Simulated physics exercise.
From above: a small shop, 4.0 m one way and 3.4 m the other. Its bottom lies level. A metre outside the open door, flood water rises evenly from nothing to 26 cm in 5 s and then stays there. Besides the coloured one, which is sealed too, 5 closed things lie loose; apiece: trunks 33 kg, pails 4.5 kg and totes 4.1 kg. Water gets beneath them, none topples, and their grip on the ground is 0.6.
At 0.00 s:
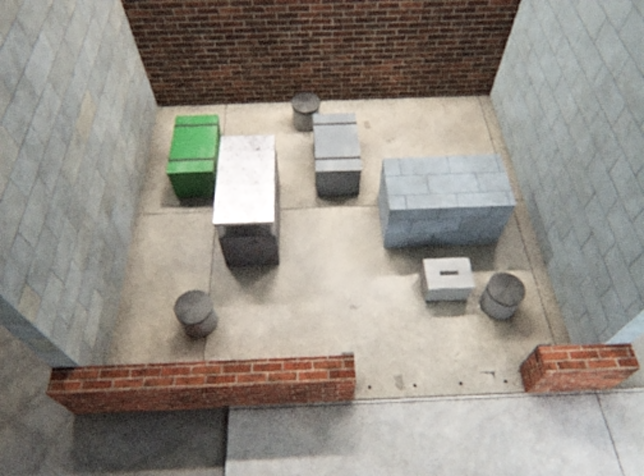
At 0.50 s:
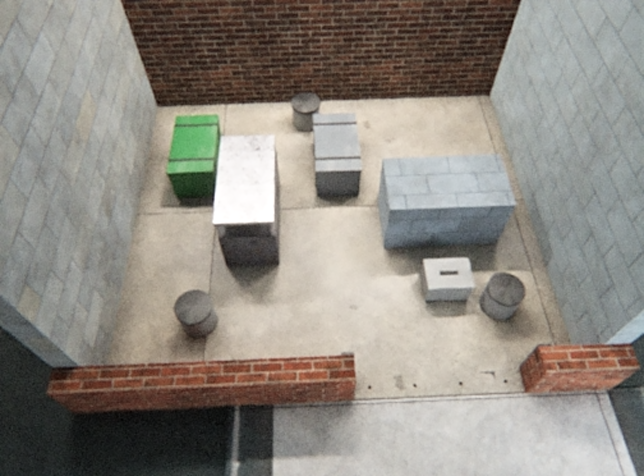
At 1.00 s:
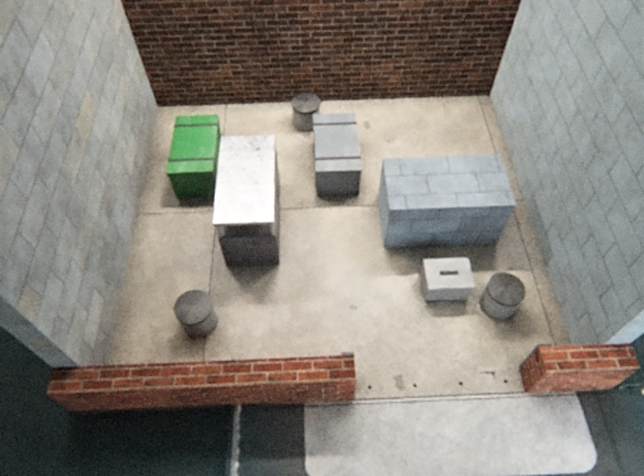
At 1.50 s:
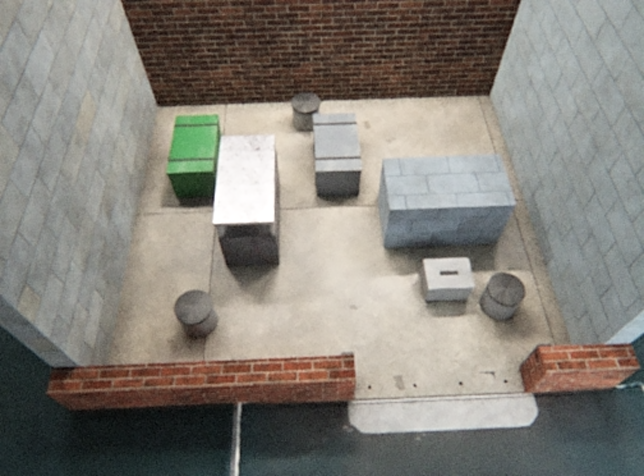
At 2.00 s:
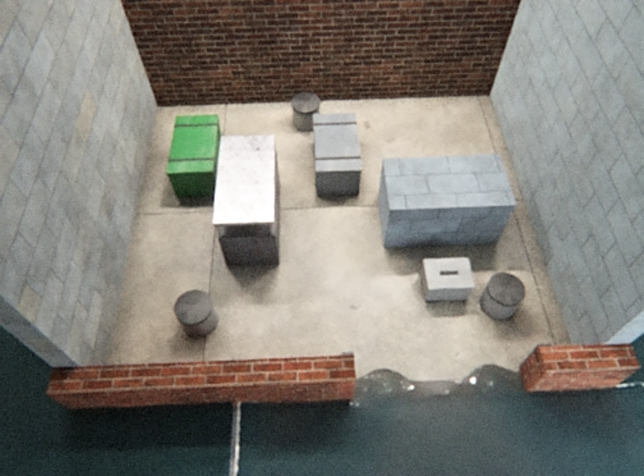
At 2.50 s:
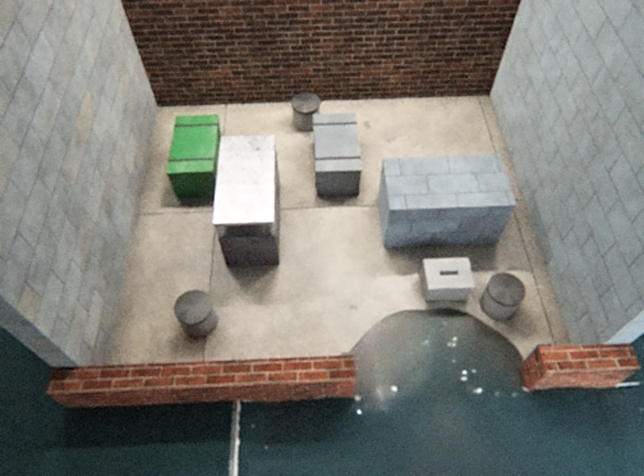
In a small walled shop, dark water spreads outside and enters through the front doorway.
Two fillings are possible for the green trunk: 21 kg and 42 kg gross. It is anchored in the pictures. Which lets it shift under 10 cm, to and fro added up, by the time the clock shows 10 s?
I expect that only the higher weight holds it.
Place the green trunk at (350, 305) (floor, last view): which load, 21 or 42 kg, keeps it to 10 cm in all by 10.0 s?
Neither is enough.
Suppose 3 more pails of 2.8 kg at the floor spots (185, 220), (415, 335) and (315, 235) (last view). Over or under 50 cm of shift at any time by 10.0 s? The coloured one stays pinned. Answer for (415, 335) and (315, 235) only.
In that order: Past it, more.
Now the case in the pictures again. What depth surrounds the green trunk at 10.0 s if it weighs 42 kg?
Roughly 11 cm.
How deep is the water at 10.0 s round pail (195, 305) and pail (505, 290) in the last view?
Roughly 15 and 16 cm.
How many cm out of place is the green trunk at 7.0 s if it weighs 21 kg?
Roughly 0 cm.
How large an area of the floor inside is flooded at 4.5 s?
About 4.0 m2.
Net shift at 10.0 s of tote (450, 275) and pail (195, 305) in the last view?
In that order: 200 cm, 50 cm.
After 3.5 s the green trunk would be 0 cm from its start with 21 kg and 0 cm from its start with 42 kg; 0 cm of water round it then.
After 4.5 s the green trunk would be 0 cm from its start with 21 kg and 0 cm from its start with 42 kg; 0 cm of water round it then.
After 7.0 s the green trunk would be 0 cm from its start with 21 kg and 0 cm from its start with 42 kg; 1 cm of water round it then.
After 10.0 s the green trunk would be 18 cm from its start with 21 kg and 0 cm from its start with 42 kg; 11 cm of water round it then.
